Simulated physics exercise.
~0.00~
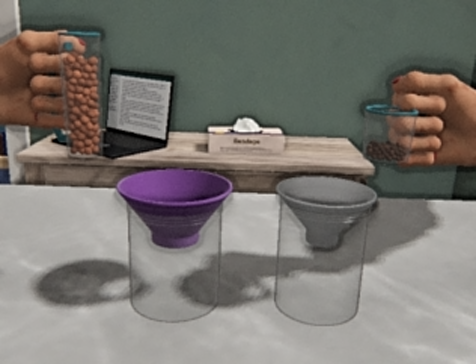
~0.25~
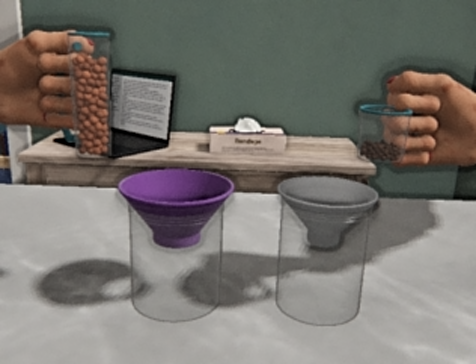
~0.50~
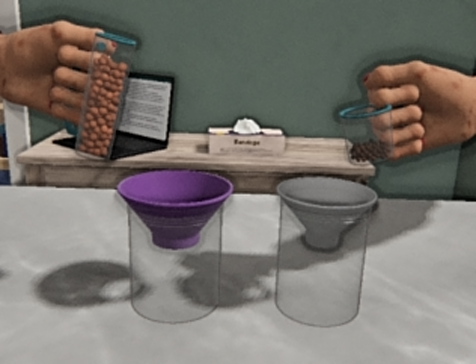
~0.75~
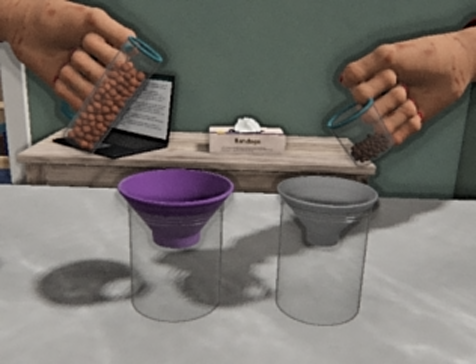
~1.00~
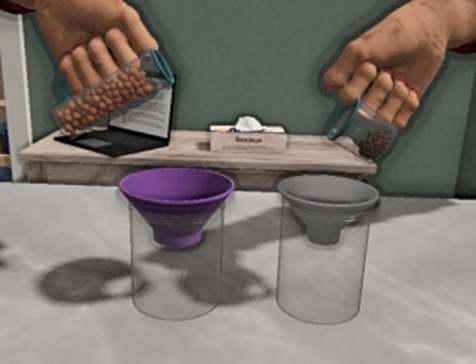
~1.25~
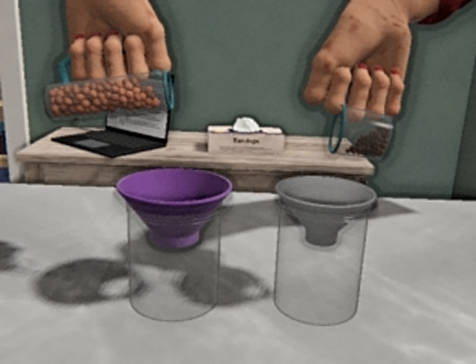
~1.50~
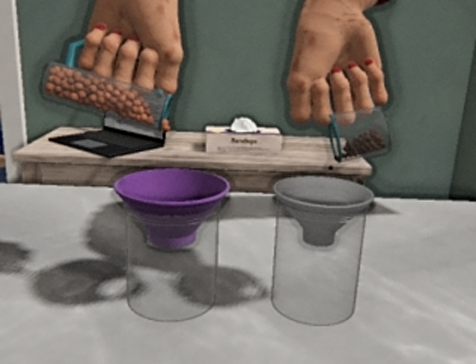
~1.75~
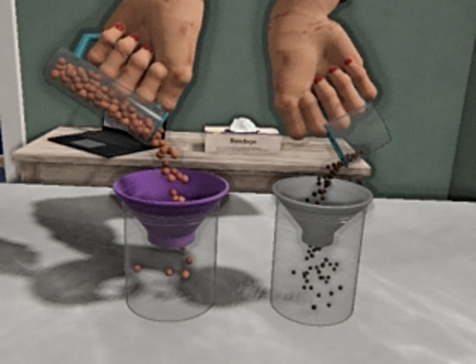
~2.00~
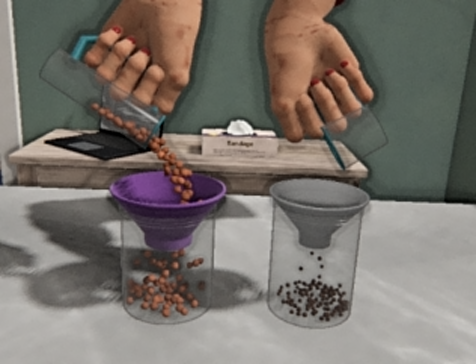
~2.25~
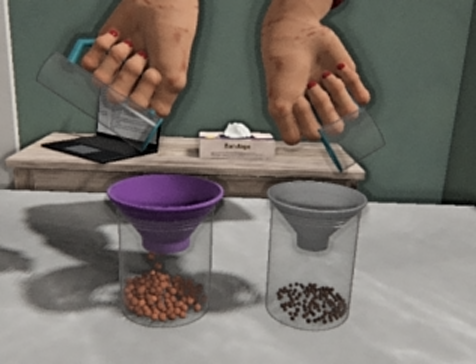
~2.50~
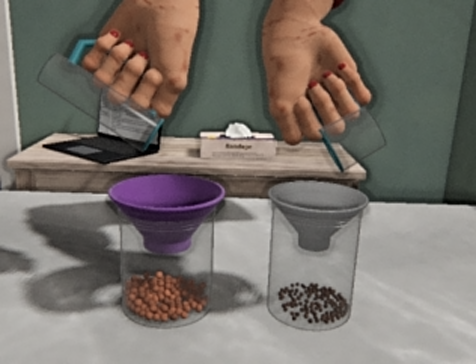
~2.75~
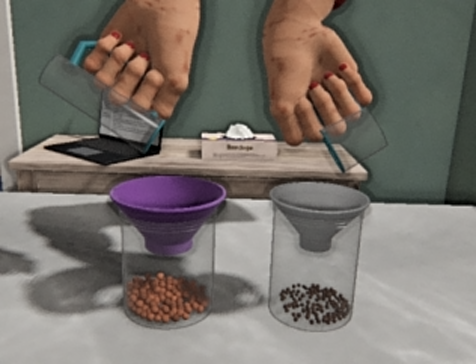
Two hands hold clear, teal-rimmed cups above a pale table, the left one nearly full of orange-brown pieces and the right holding a small amount of dark ones. Seen from the front by a slightly swaying camera, a purple funnel on the left and a grey funnel on the right sit in clear jars, with a laptop and a small sign on a wooden desk behind. The hands move inward and gradually tip the cups over the funnels. Both loads spill through, the dark pieces emptying from their cup sooner. Finally, both cups are empty and all the pieces rest in the jars.
